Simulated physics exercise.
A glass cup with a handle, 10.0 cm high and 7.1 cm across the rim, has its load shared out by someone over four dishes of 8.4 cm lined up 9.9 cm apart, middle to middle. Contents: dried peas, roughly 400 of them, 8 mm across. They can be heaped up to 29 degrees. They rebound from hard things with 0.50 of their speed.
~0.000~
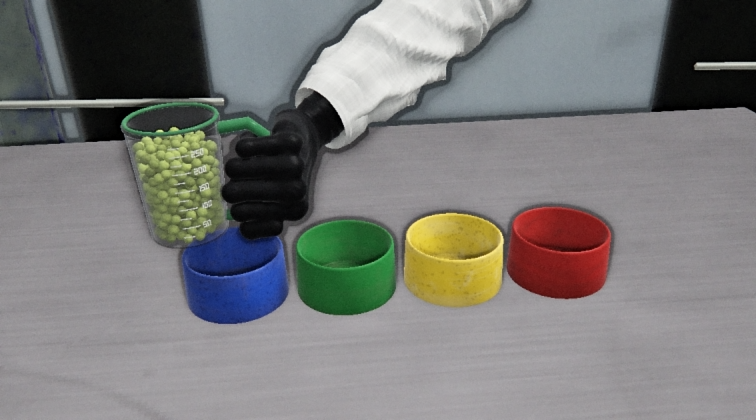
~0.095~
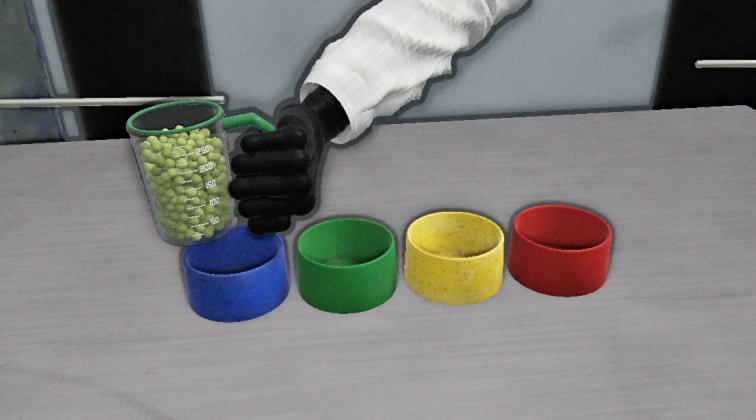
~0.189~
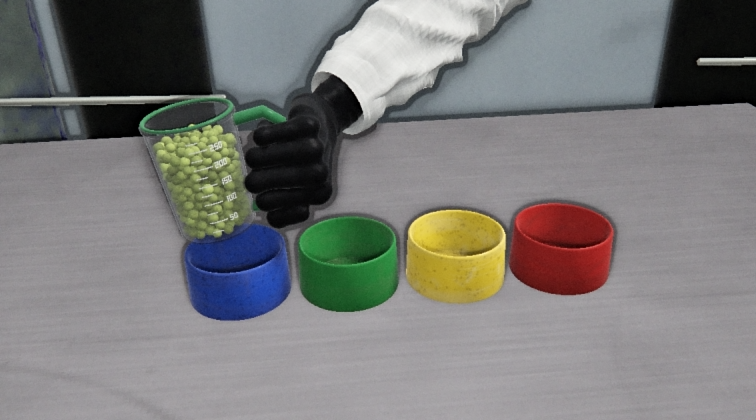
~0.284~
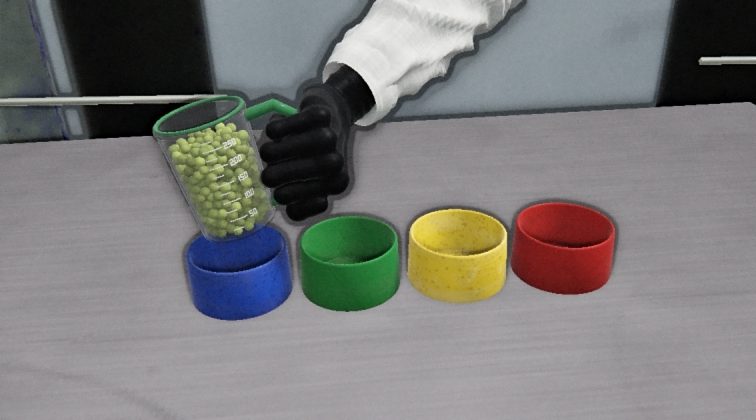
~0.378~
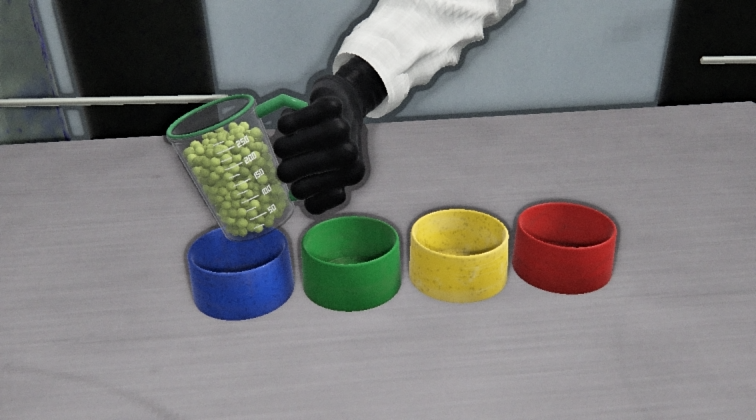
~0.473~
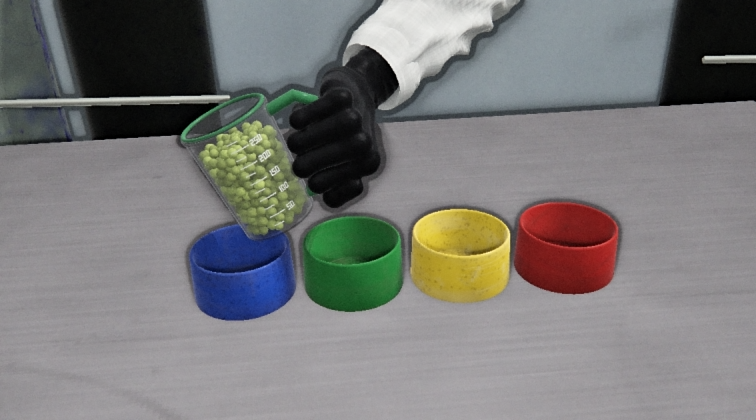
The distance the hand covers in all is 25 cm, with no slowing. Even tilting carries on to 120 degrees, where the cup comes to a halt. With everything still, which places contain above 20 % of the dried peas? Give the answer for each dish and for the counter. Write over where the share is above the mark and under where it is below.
Red dish: Under; blue dish: Under; green dish: Under; yellow dish: Over; counter: Over.
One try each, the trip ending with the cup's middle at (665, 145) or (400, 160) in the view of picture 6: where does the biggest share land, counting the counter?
Most lands at yellow on the first run and at green on the second.
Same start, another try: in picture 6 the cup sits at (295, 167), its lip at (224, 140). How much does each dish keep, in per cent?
Dish by dish: Red 0 percent, blue 0 percent, green 10 percent, yellow 50 percent.
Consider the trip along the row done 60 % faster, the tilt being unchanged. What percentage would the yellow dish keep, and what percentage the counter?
Yellow: 50; counter: 40.
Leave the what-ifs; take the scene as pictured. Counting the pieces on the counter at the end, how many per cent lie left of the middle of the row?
Share: About 50 in a hundred.
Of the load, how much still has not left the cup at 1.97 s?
Around 95 in a hundred.
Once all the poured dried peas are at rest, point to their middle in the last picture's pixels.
About (432, 268).
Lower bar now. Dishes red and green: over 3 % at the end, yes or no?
With red that fails, while with green that holds.
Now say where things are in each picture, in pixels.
In the first picture, cup at (181, 176), tilt 0 degrees, lip at (125, 121), moved 0.0 cm; middle of the pieces at (179, 183); blue dish at (233, 251); green dish at (345, 244); yellow dish at (454, 236); red dish at (561, 229).
In the second picture, cup at (188, 174), tilt 2 degrees, lip at (130, 121), moved 0.5 cm; middle of the pieces at (186, 181).
In the third picture, cup at (204, 172), tilt 7 degrees, lip at (143, 123), moved 1.7 cm; middle of the pieces at (202, 179).
In the fourth picture, cup at (220, 171), tilt 11 degrees, lip at (156, 126), moved 2.9 cm; middle of the pieces at (219, 178).
In the fifth picture, cup at (236, 170), tilt 16 degrees, lip at (169, 130), moved 4.1 cm; middle of the pieces at (236, 178).
In the sixth picture, cup at (252, 169), tilt 21 degrees, lip at (184, 135), moved 5.3 cm; middle of the pieces at (253, 177); blue dish at (240, 248); green dish at (352, 240); yellow dish at (461, 232); red dish at (568, 225). Its pace works out near 50 degrees a second; the hand travels 13 cm a second.
After 1.37 s, tilt 67 degrees; cup holds 100 %.
Then, at 1.97 s, tilt 98 degrees; cup holds 95 %.
Then, at 2.61 s, tilt 120 degrees; cup holds 5 %, green 10 %, yellow 50 %.
At rest (3.3 s), red 0 %, blue 0 %, green 10 %, yellow 55 %, counter 35 %.
